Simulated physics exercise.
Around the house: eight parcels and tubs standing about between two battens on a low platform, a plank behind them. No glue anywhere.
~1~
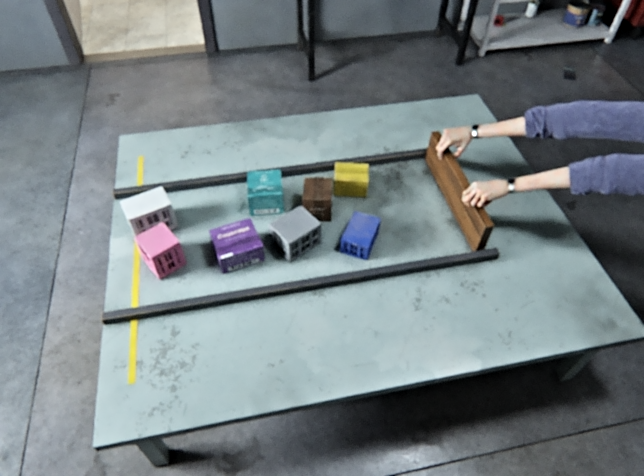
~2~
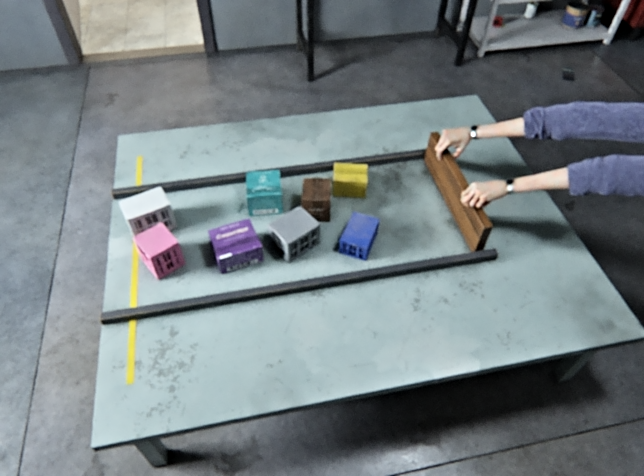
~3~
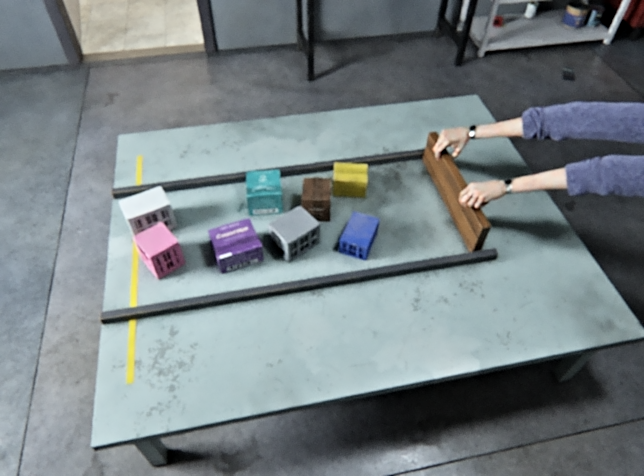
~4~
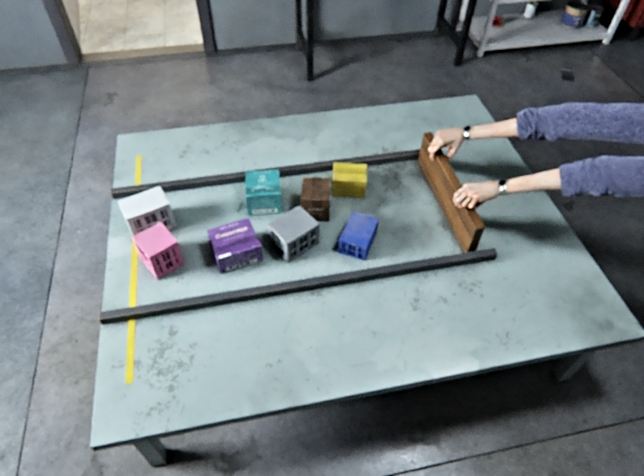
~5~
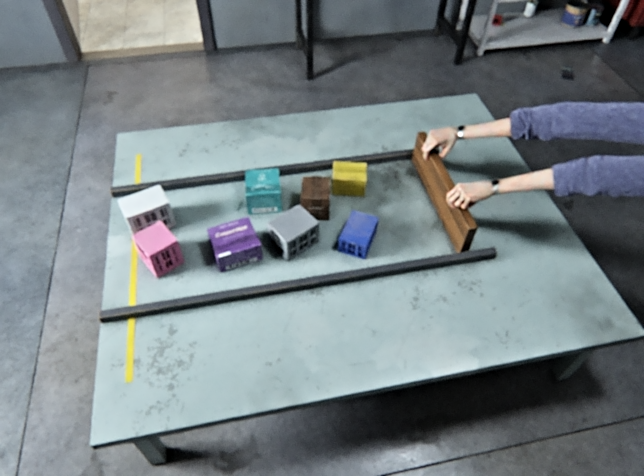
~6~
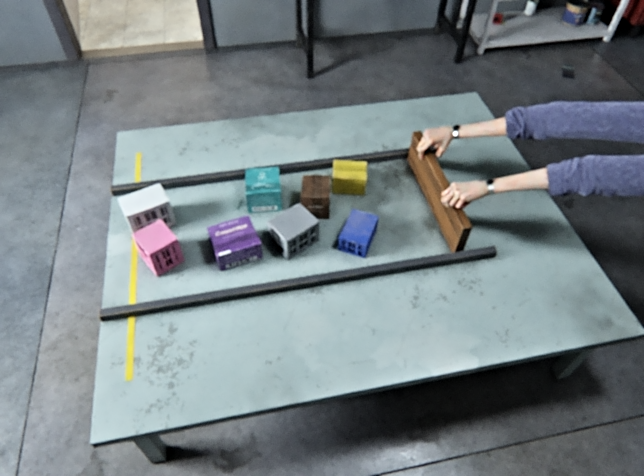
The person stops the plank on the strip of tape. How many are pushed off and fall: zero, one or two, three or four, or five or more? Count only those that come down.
As it turns out, the number that fall off is five or more.
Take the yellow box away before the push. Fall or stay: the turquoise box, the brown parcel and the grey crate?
The turquoise box does not fall; the brown parcel is kept; the grey crate tumbles off.
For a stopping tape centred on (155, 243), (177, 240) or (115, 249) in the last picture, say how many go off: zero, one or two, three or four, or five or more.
One after another: More than four; three to four; more than four.
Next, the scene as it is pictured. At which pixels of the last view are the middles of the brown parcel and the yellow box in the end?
First (116, 227), then (116, 207).
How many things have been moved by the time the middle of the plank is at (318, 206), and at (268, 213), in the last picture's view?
First 6, then 7.
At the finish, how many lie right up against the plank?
It touches 3.
Soon after, none off yet; white crate at rest near (148, 212); pink crate at rest near (159, 248); purple box at rest near (235, 243).
After that, none off yet; white crate at rest near (148, 212); pink crate displaced a little near (140, 249); purple box displaced about its own width near (183, 249).
And then, one off so far; white crate displaced about its own width near (96, 223); pink crate off the edge near (98, 330); purple box displaced well along near (98, 262).
In the end, the number that fall off is five or more; gone, grey crate, turquoise box, purple box, pink crate and white crate.
